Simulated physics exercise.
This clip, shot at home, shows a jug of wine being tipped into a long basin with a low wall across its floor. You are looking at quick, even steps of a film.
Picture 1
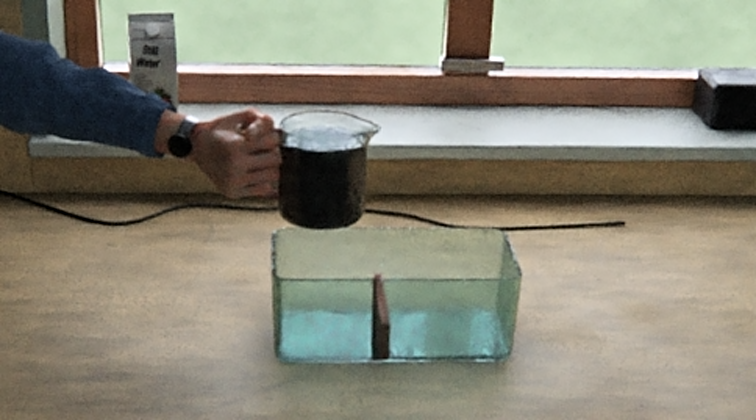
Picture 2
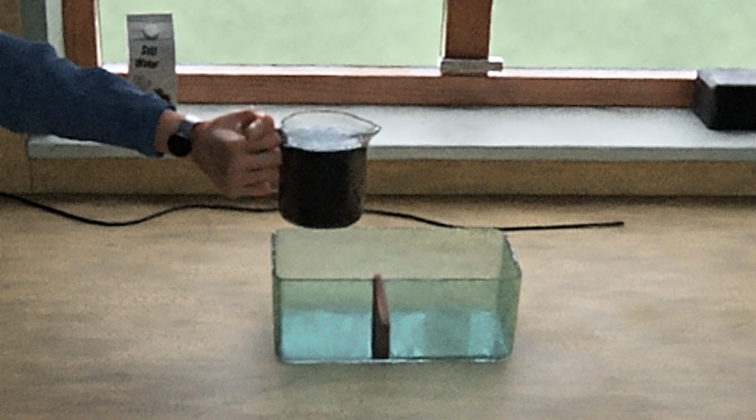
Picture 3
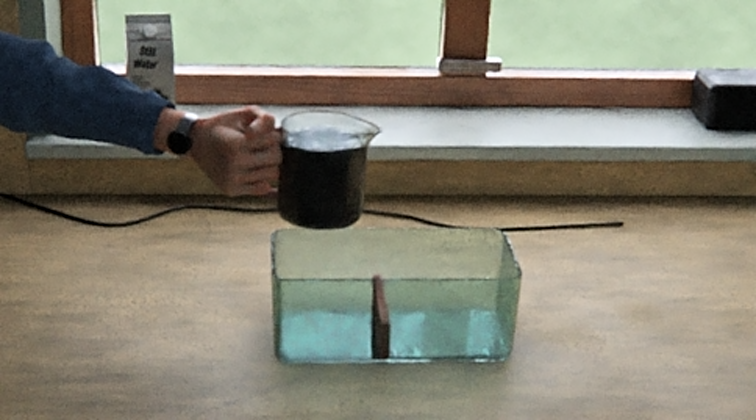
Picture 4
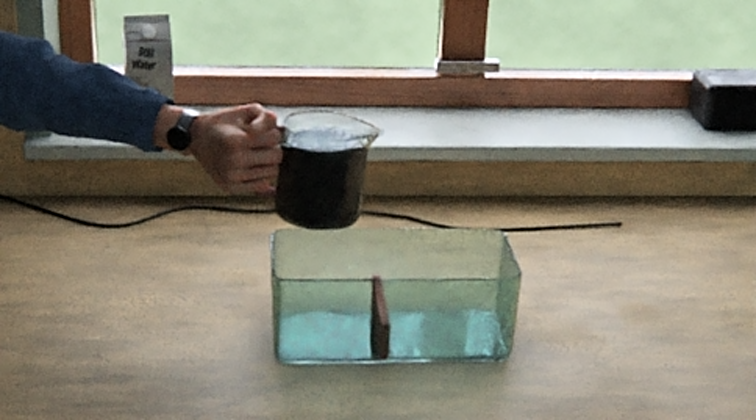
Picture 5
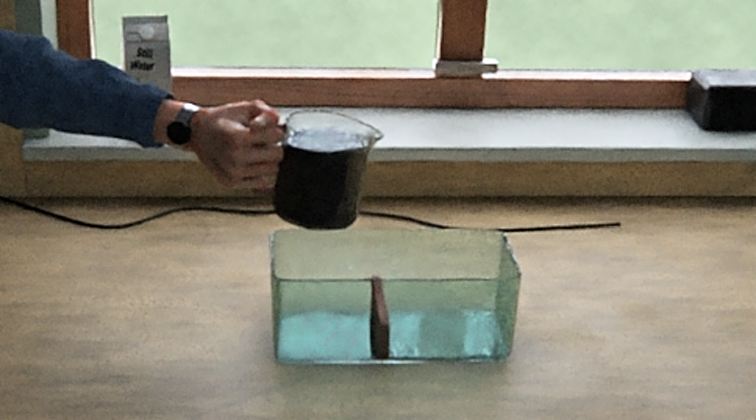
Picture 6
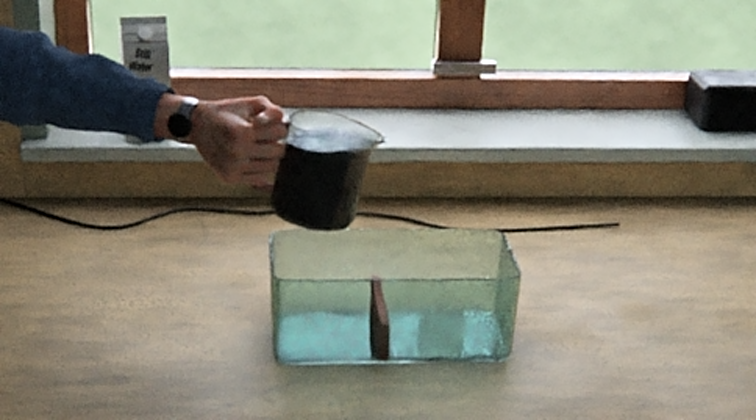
A wooden tabletop stands before a wood-framed window with green beyond, seen from the front and slightly above. A hand in a blue sleeve and dark watch holds a clear jug of dark liquid above a greenish glass basin with a low brown wall inside, with a carton, black box and cable behind. The hand slowly tilts the jug slightly rightward, while the view barely shifts.
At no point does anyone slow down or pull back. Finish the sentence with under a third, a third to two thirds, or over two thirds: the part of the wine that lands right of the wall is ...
It is over two thirds.
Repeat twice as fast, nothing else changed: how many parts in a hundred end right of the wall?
It comes to some 90 per cent.
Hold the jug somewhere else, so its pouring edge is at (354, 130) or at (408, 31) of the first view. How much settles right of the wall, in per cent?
First try 70 %, second try 80 %.
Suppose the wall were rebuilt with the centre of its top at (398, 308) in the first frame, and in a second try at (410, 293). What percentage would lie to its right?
In order, near 80 and 65 in a hundred.
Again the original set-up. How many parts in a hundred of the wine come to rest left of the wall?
Share approx. 5 %.
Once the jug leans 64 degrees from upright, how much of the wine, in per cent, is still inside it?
About 80 % remains.
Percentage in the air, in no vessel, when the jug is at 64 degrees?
About 15 per cent.
A moment on, the jug is tipped part way and 78 per cent is still to pour, 0 is left of the wall and 9 right of it.
Next, the jug is tipped right over and 21 per cent is still to pour, 1 is left of the wall and 67 right of it.
Then the jug is tipped right over and 0 per cent is still to pour, 6 is left of the wall and 93 right of it.
Later the jug is tipped right over and 0 per cent is still to pour, 7 is left of the wall and 93 right of it.
Finally, 7 per cent lies left of the wall, 93 right of it and 0 outside.
